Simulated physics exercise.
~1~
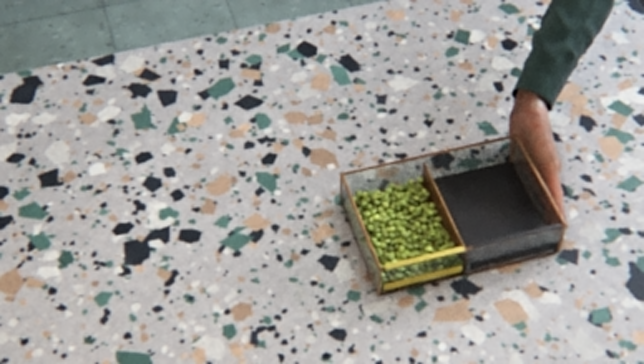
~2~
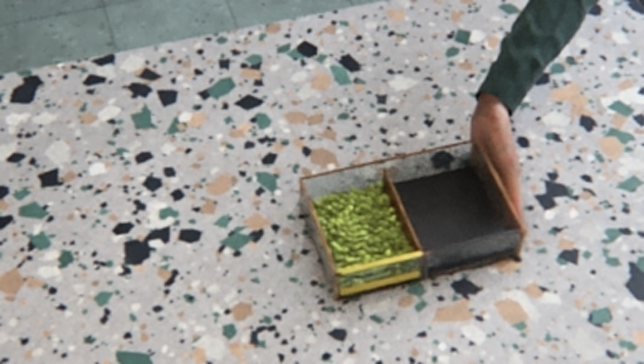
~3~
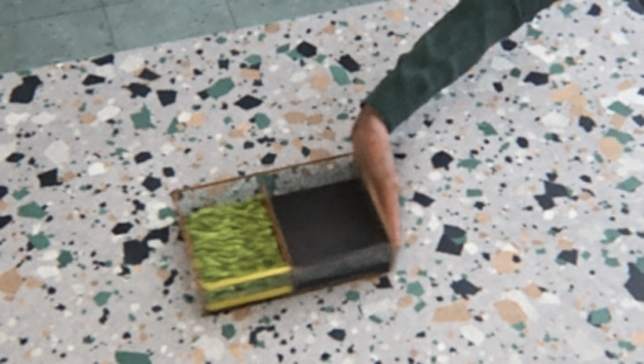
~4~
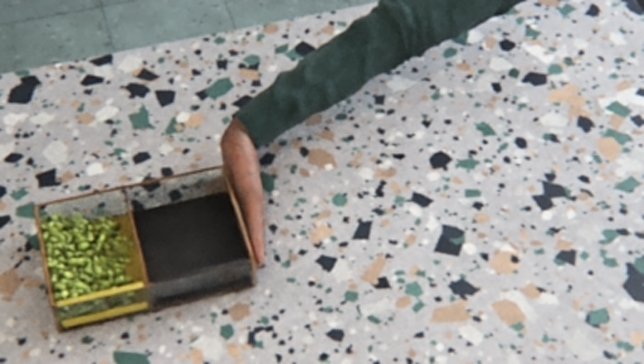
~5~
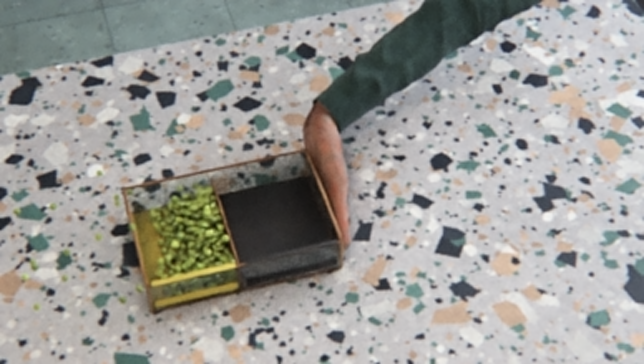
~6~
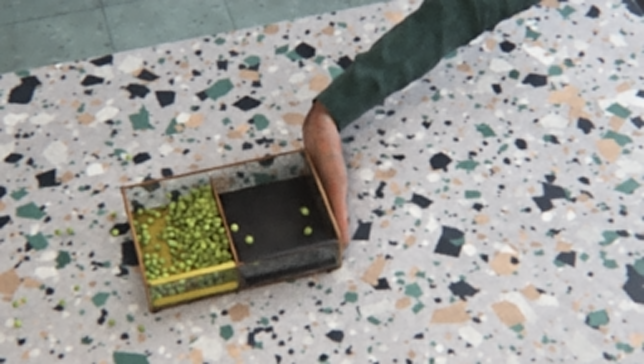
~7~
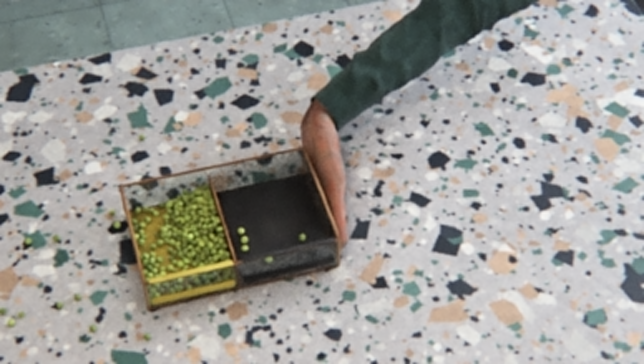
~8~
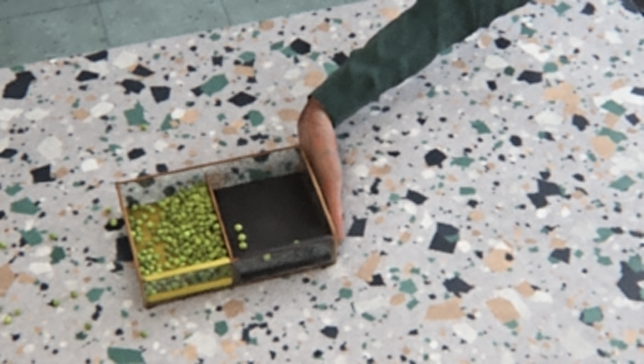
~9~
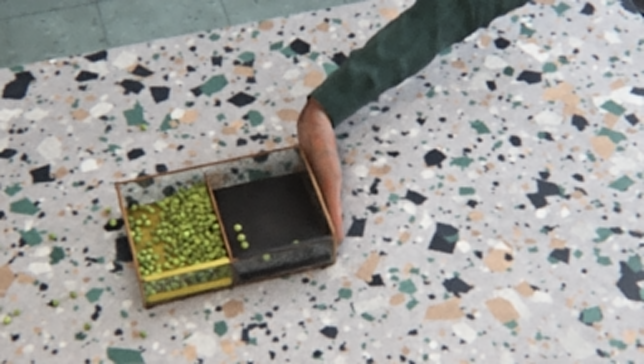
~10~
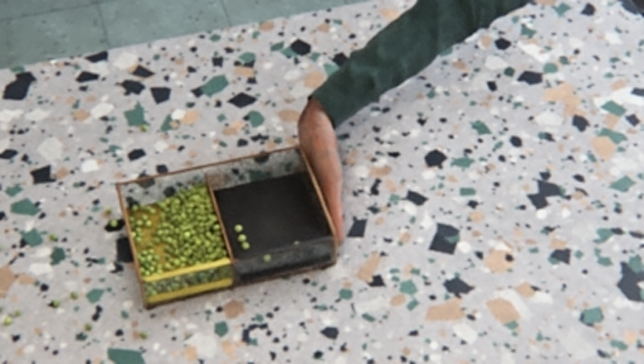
A shallow two-part tray with clear sides and brown edges, its left compartment yellow and full of small green peas and its right one dark and empty, rests on a pale speckled terrazzo surface, seen from above. A hand in a dark green sleeve grips its right end. The hand slides the tray quickly to the left, then brings it back a short way to the right. The peas jump, and a few scatter out. At the end the tray sits still, most peas remain in the yellow side, several lie in the dark side, and some are strewn on the surface to the left.
